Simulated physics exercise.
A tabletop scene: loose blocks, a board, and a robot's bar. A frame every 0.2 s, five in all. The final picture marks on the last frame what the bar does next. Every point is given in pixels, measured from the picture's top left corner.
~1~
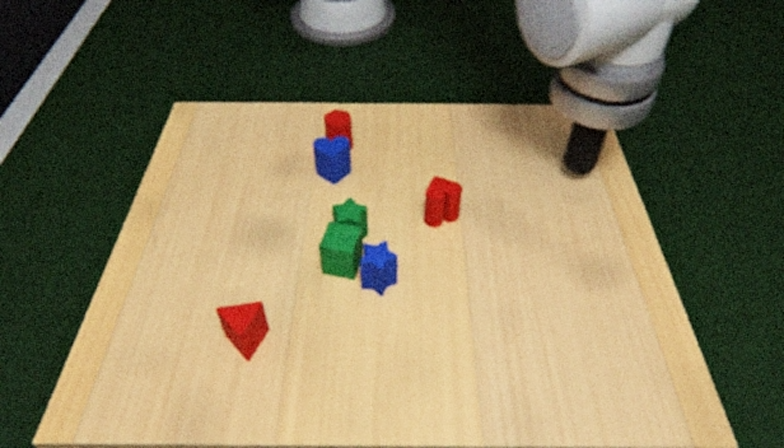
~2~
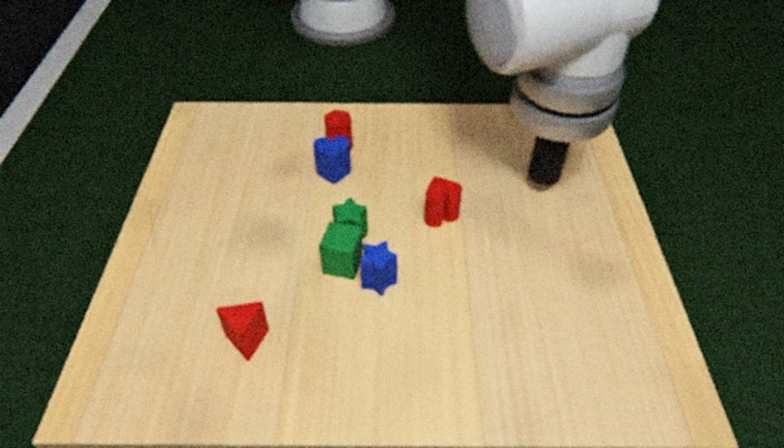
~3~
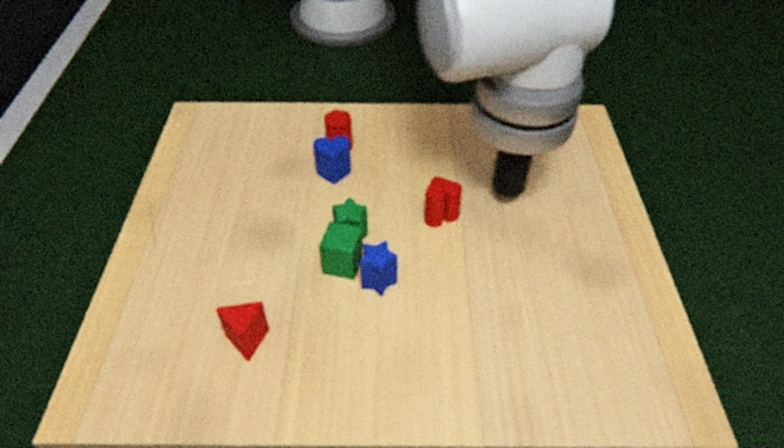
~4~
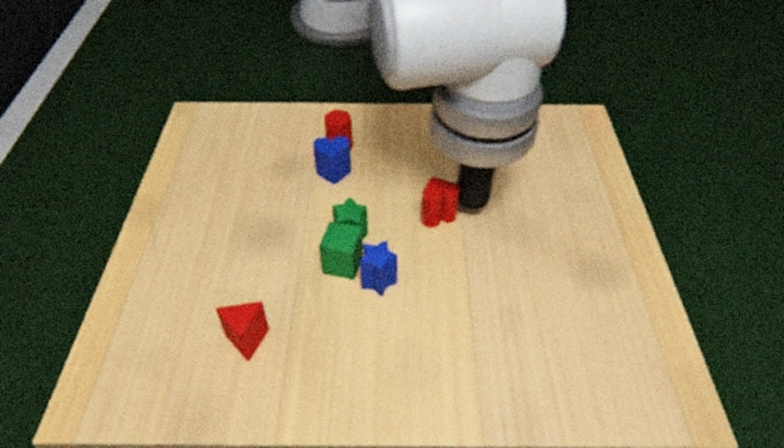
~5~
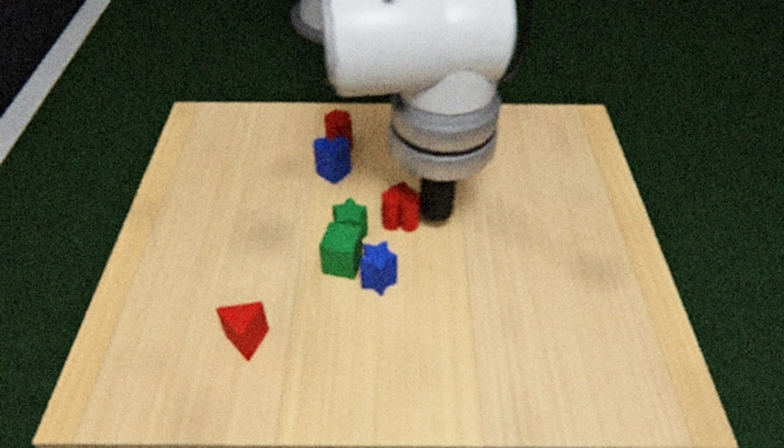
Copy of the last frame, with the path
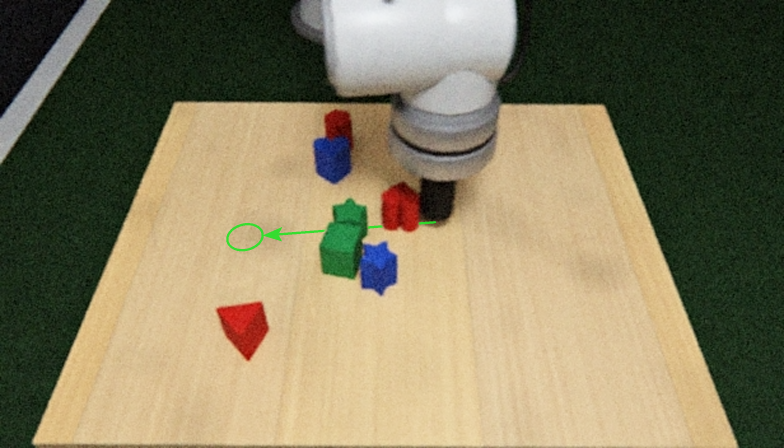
Robot arm moving left across a wooden board, its black bar pushing a red heart block toward green and blue blocks.
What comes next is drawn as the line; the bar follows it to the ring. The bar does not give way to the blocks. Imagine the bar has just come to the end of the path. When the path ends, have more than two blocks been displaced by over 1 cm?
Answer: No.
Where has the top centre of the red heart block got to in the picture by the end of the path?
Its top middle is near (319, 180).
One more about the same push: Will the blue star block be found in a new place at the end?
The answer is no.
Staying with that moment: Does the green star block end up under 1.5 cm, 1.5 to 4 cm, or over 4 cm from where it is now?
The best fit is over 4 cm.
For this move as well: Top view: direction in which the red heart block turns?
The answer is clockwise.
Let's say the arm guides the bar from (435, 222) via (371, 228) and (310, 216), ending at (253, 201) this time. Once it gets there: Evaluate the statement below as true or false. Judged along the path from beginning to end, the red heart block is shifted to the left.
That statement is not accurate.
The drawn path runs from (435, 222) to (245, 237).
The first path, step by step. One third of the way, bar at (372, 215); green star block at (339, 210), turned 25° anticlockwise; red heart block at (343, 187), turned 50° clockwise.
Two thirds of the way, bar at (307, 220); green square block at (338, 238), turned 15° anticlockwise; green star block at (281, 221), turned 65° anticlockwise; red heart block at (319, 180).
At the end, bar at (242, 225); green square block at (338, 238), turned 15° anticlockwise; green star block at (253, 231), turned 125° anticlockwise; blue star block not moved; red heart block at (319, 180), turned 120° clockwise.
